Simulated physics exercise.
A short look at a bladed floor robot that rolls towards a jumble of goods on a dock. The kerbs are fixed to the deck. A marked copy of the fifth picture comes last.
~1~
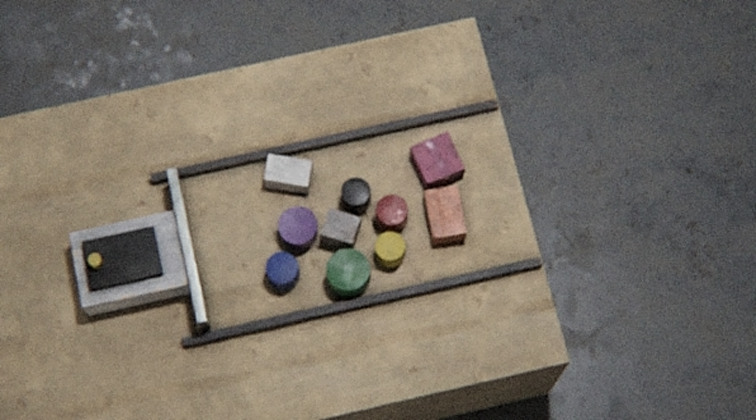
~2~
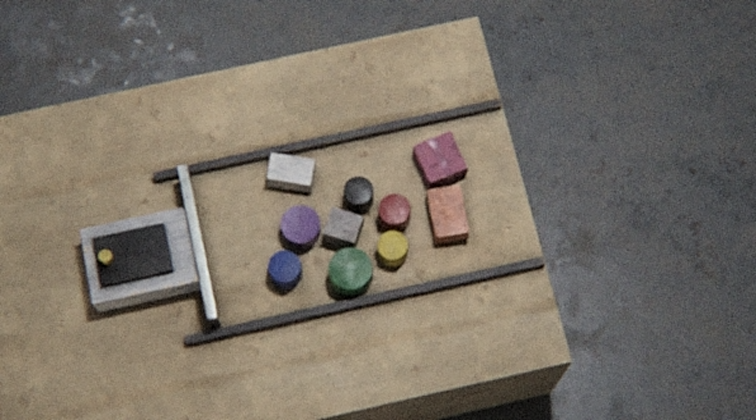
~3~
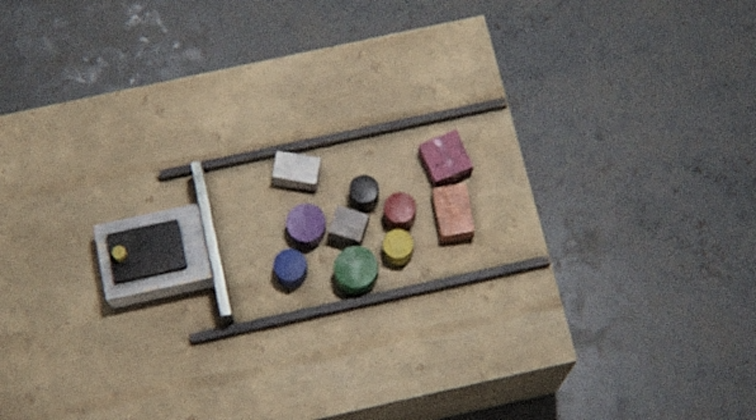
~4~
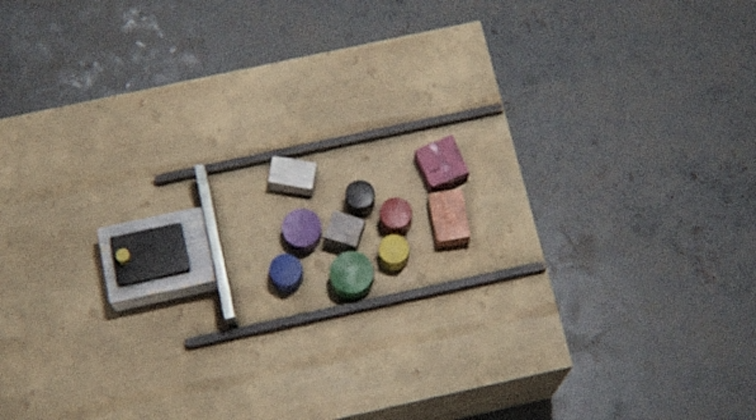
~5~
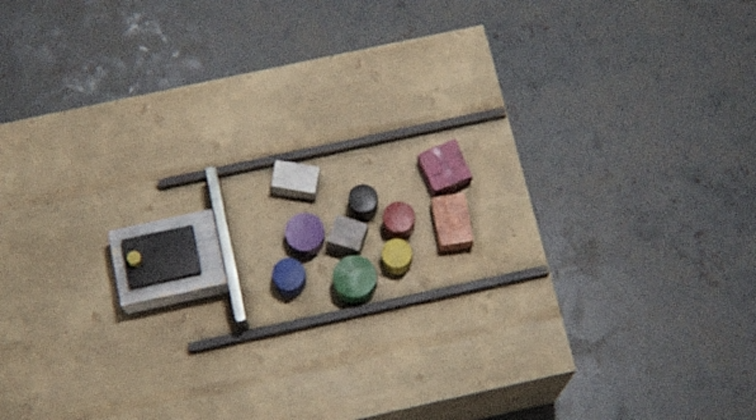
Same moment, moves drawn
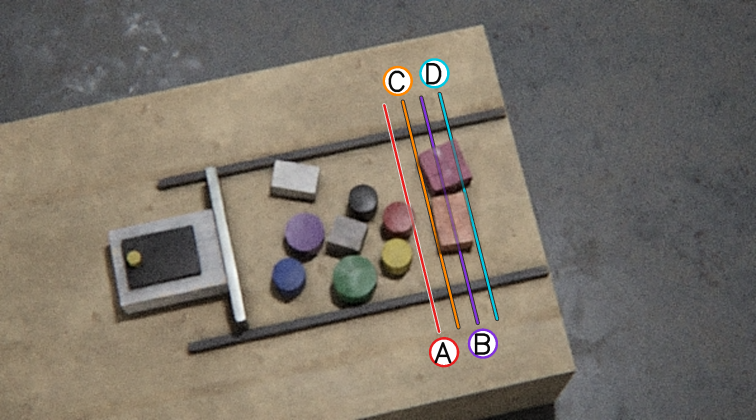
On a tan dock between two dark rails, a grey robot with a wide blade sits left of a jumble of coloured canisters and crates. The robot rolls slowly to the right, blade first, narrowing the gap to the goods, which stay in their places untouched while the view shakes slightly.
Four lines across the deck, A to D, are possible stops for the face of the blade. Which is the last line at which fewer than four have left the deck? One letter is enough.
Stop at D.
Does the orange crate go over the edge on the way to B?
Yes.
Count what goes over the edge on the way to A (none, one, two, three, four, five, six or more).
By then, none.
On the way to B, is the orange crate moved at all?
Yes.
On the copy, A at (411, 216); B at (449, 208); C at (430, 212); D at (468, 204).
On D. First, robot (254, 236); white crate (327, 168); green canister (374, 280).
Then, robot (341, 218); orange crate (490, 213); pink box (466, 150).
Finally, robot (409, 204); orange crate over the edge; red canister over the edge; three fallen.
By contrast, A is within the limit but short; B is within the limit but short; C is within the limit but short.
